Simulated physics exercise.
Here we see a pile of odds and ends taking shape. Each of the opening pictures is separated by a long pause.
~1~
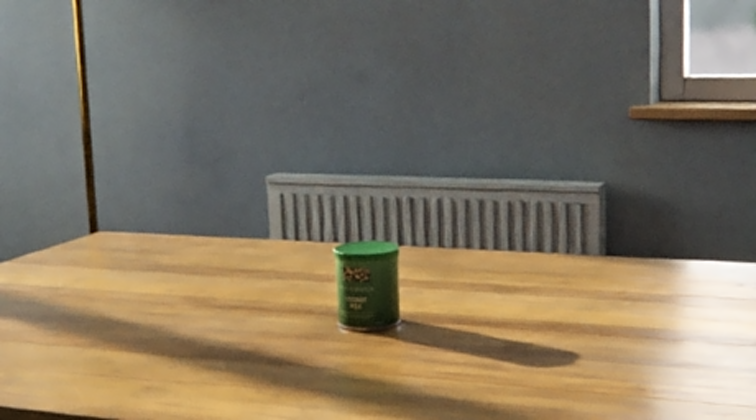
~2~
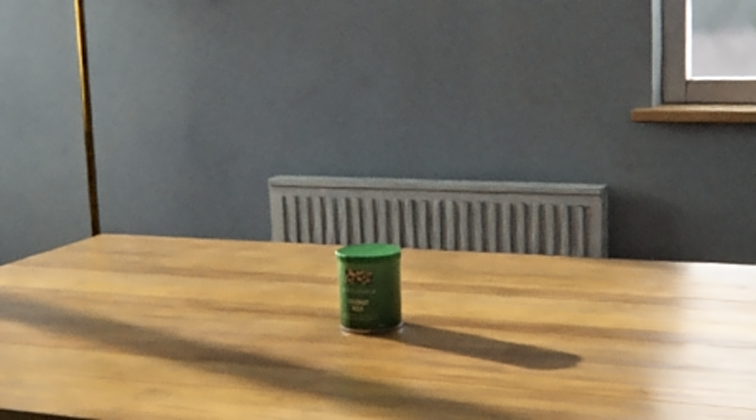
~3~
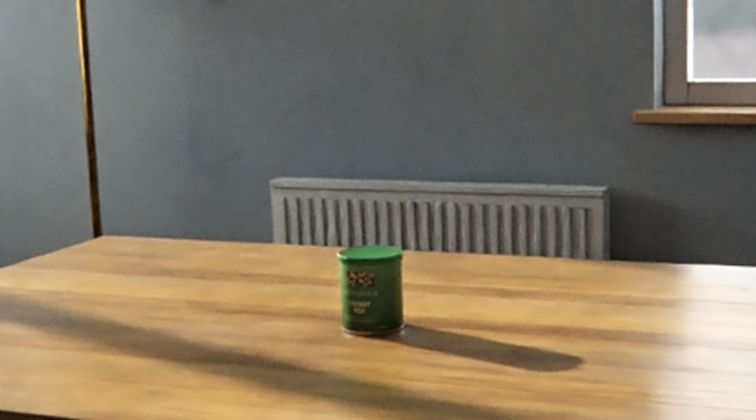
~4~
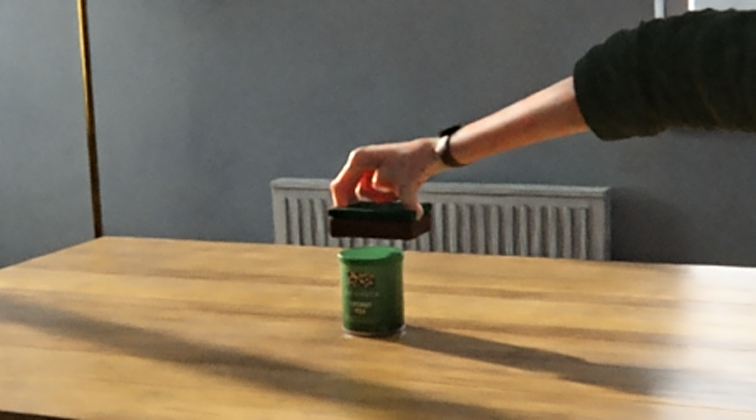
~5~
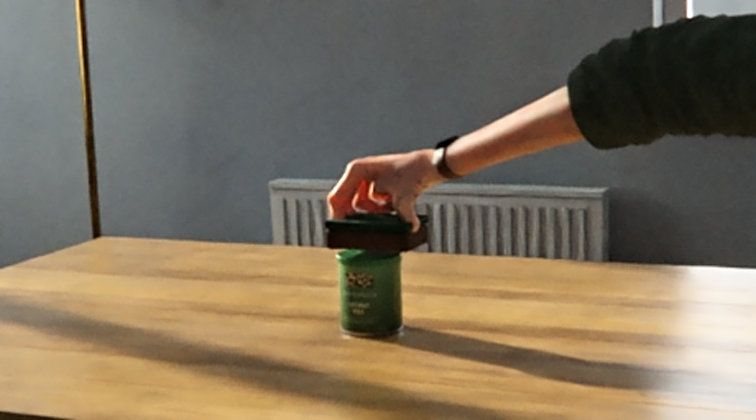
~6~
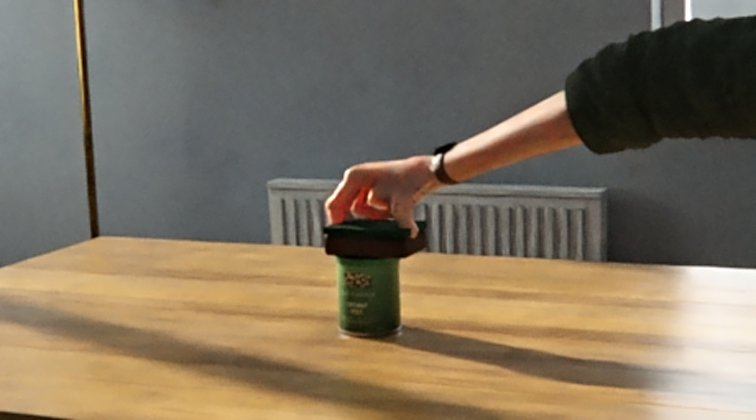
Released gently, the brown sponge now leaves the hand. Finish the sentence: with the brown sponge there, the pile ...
The pile stands firm.
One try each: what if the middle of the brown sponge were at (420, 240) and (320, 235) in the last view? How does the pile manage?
It caves in in the first case and caves in in the second case.
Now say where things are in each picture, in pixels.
In the first picture, the last thing is not in view yet; green pot (368, 286).
In the second picture, the last thing is not in view yet; green pot (370, 288).
In the third picture, the last thing is not in view yet; green pot (372, 290).
In the fourth picture, coming down; brown sponge (381, 221); green pot (373, 291).
In the fifth picture, coming down; brown sponge (377, 232); green pot (371, 292).
In the sixth picture, set down, still held; brown sponge (376, 238); green pot (369, 292).
Then, 1.00 s past the last view, nothing moves.
Then, 2.10 s past the last view, brown sponge resting near (376, 239).
Finally, both still in place. Final places as the last picture's camera would see them, brown sponge near (376, 239). The pile stays up.
